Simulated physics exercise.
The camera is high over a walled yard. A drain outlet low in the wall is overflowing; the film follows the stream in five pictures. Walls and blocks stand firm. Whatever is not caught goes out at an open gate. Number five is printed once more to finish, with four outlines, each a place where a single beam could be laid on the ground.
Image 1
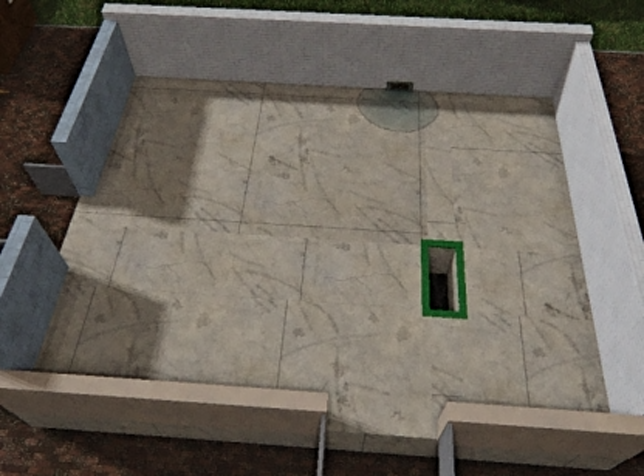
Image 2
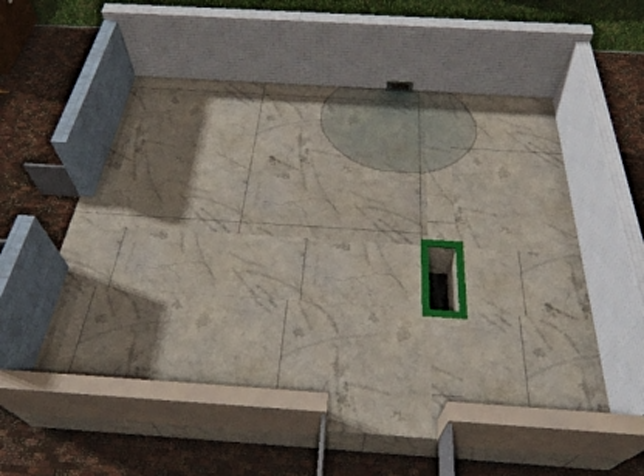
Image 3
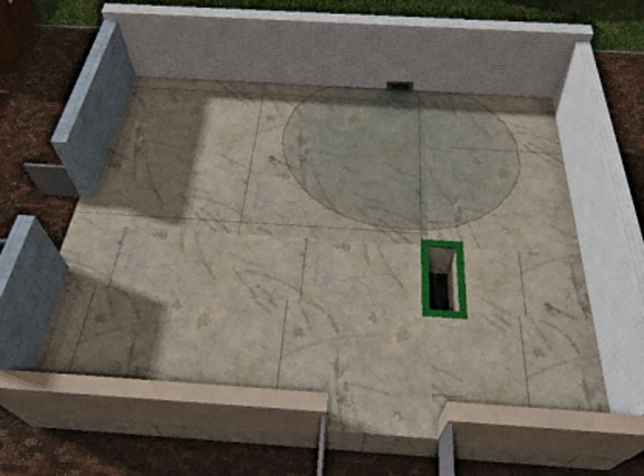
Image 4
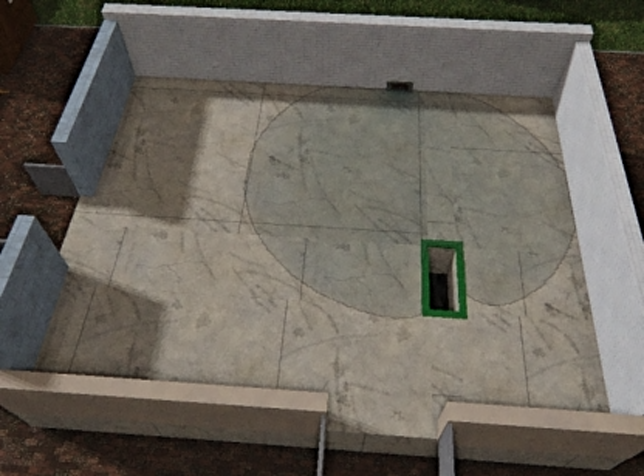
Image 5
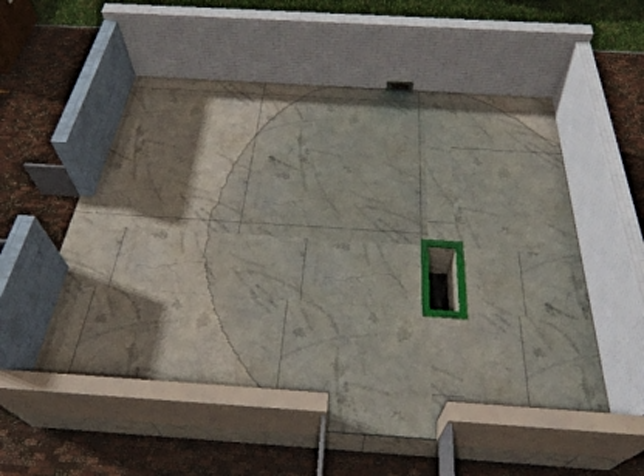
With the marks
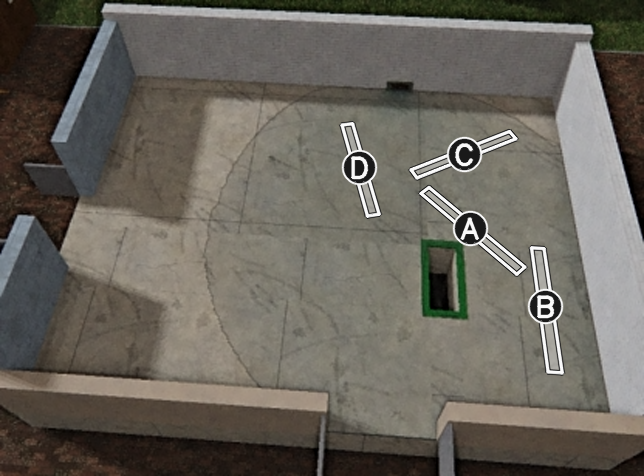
Water spreads from the far wall across the walled yard, reaching and surrounding the green gully.
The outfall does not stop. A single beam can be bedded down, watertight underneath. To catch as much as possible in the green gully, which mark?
The answer is spot D.
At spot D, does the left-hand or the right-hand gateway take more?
The right one.
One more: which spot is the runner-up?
That is spot B.
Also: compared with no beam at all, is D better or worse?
It is better.
On the marked copy, A from (425, 190) to (520, 270); B from (555, 372) to (537, 248); C from (414, 173) to (512, 135); D from (347, 124) to (373, 215).
Choosing A, about 18 % of the stream runs into the green gully, about 77 % out by the gates.
Choosing B, about 25 % of the stream runs into the green gully, about 71 % out by the gates.
Choosing C, about 15 % of the stream runs into the green gully, about 79 % out by the gates.
Choosing D, about 34 % of the stream runs into the green gully, about 61 % out by the gates.
